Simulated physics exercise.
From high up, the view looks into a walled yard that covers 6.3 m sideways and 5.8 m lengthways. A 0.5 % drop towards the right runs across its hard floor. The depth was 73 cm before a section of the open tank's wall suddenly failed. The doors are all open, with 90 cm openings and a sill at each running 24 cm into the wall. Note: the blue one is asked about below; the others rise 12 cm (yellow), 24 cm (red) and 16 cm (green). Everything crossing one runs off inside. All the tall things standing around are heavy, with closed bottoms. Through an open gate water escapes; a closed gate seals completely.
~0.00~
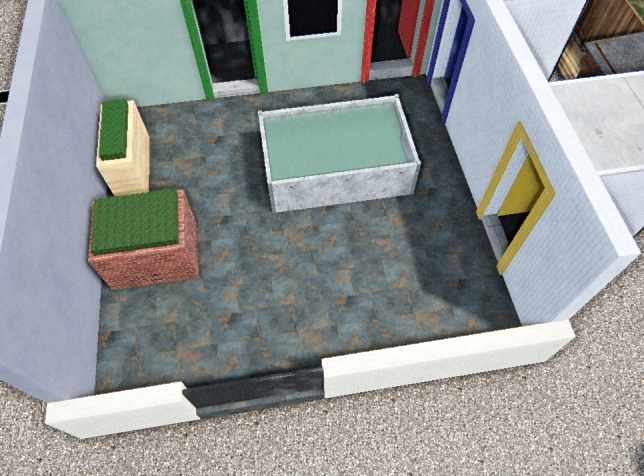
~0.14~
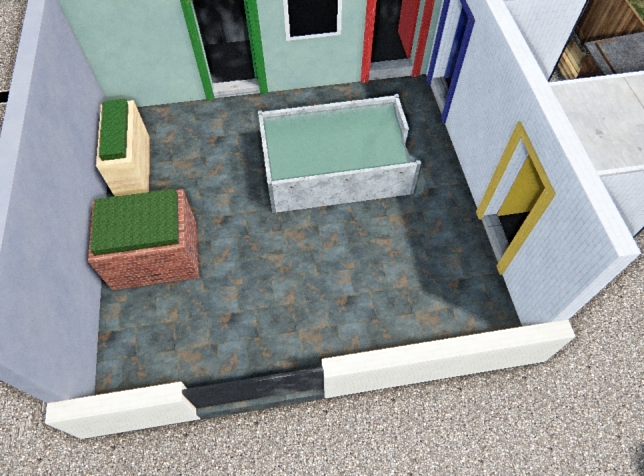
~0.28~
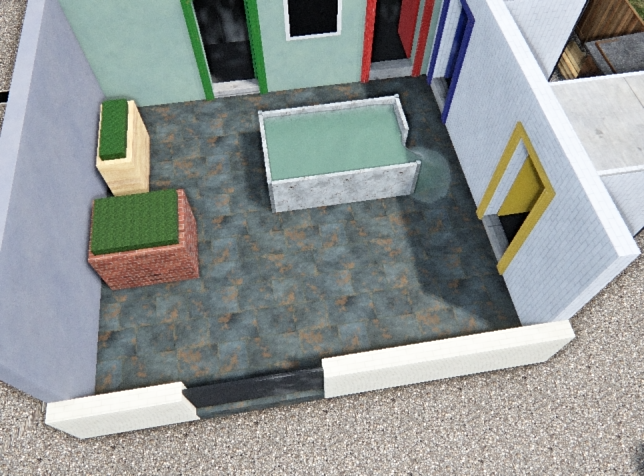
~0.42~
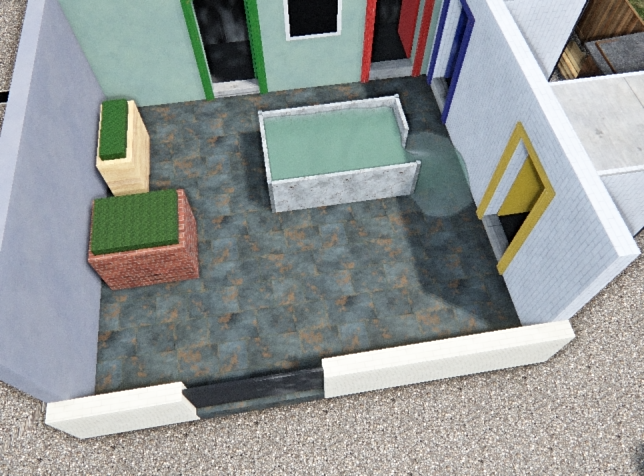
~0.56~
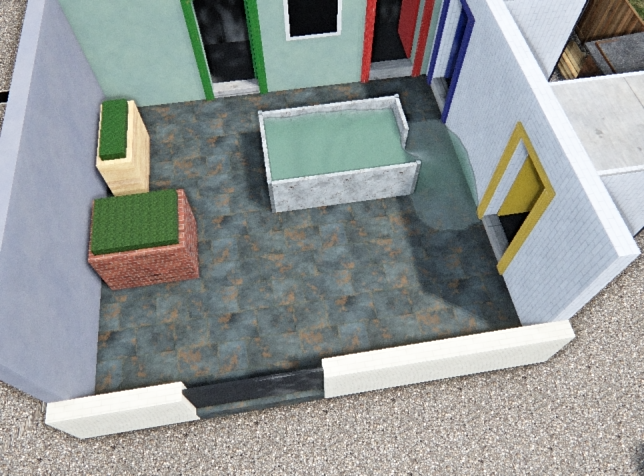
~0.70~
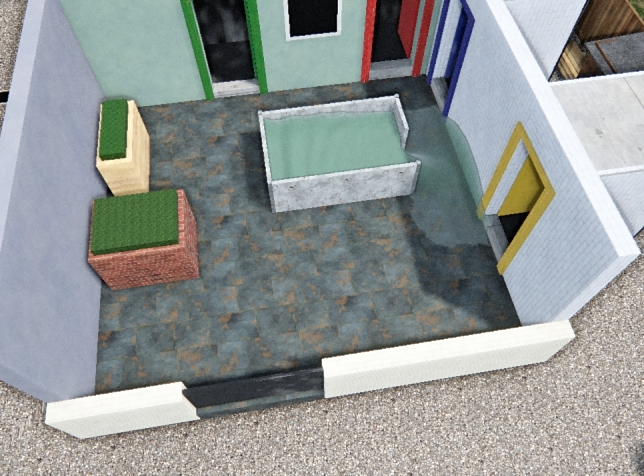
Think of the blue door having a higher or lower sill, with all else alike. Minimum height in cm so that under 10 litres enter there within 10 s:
12 cm.
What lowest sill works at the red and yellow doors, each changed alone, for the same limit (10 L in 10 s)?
You'd want about 23 centimetres at red and about 13.0 centimetres at yellow.
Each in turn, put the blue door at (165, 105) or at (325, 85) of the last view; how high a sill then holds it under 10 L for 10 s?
In turn: Roughly 9.5 cm, roughly 6.5 cm.
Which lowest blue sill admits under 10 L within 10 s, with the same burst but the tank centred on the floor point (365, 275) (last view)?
Then about 6.5 centimetres at the least.
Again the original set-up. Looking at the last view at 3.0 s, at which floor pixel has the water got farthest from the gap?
The tip of the flood lies near (251, 388).
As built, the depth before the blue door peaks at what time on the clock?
It peaks at about 4.0 s.
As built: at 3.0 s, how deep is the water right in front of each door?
Blue door 8 cm, yellow door 12 cm, red door 22 cm, green door 3 cm.
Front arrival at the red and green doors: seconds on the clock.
Lab note - red: 1.3 s; green: 2.6 s.
After 1.4 s water covers 15 % of the floor, deepest (51 cm) near (454, 172); 10 cm at the blue door, 0 litres in over its 20 cm sill.
After 3.0 s water covers 40 % of the floor, deepest (32 cm) near (454, 172); 8 cm at the blue door, 0 litres in over its 20 cm sill.
After 10.0 s water covers 95 % of the floor, deepest (14 cm) near (233, 97); 7 cm at the blue door, 0 litres in over its 20 cm sill.
At the blue door as built, the water arrived by 0.8 s and peaked near 11 cm at 4.0 s.
With a sill of 11 cm, 13 litres would have come in within the 10 s; with 13 cm, 6 litres. So under 10 litres takes about 12 cm.
